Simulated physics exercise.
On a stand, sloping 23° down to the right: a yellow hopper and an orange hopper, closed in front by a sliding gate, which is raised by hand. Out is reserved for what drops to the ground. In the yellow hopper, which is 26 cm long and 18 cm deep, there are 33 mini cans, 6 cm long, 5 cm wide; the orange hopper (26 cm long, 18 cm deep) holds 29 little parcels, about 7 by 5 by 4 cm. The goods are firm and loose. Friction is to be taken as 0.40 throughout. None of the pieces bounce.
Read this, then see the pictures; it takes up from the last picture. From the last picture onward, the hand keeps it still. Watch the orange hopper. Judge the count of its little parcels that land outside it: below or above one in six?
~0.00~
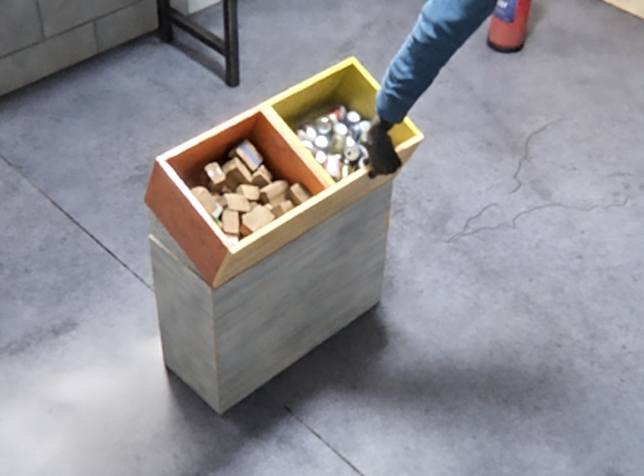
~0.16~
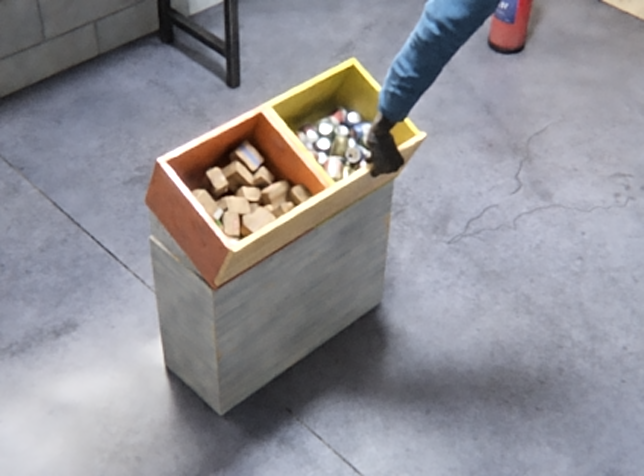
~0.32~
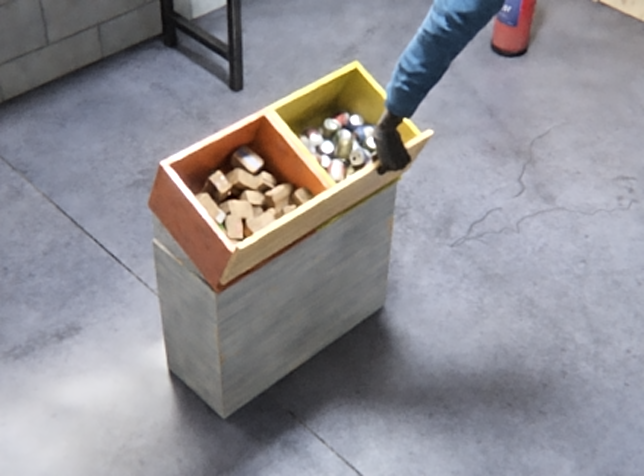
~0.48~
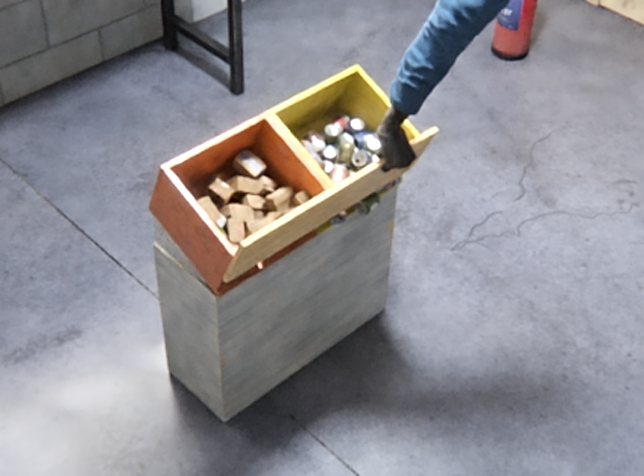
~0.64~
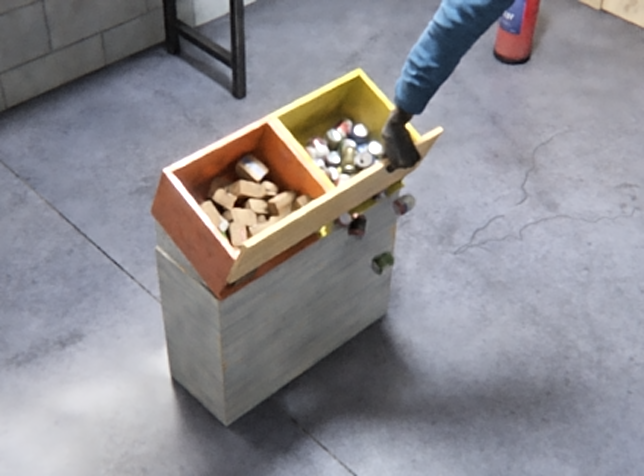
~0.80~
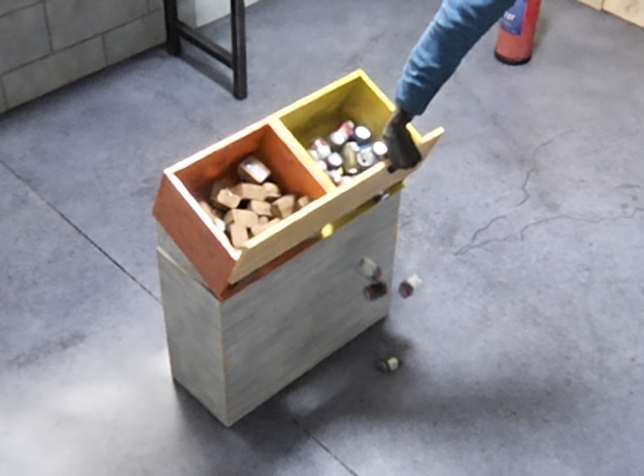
The parcels outside number under a sixth of the lot.
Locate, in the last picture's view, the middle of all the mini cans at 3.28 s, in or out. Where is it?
Roughly (370, 338).
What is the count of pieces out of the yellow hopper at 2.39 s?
Yellow hopper: Roughly 12 out by then.
After 1.20 s, the yellow hopper is down by 4 of 33 and the orange hopper has all 29.
After 1.69 s, the yellow hopper is down by 7 of 33 and the orange hopper has all 29.
After 2.39 s, the yellow hopper is down by 11 of 33 and the orange hopper is down by 1 of 29.
Final count (at 3.28 s), the yellow hopper is down by 19 of 33 and the orange hopper is down by 1 of 29. Asked share, 1 of 29, 3 per cent.
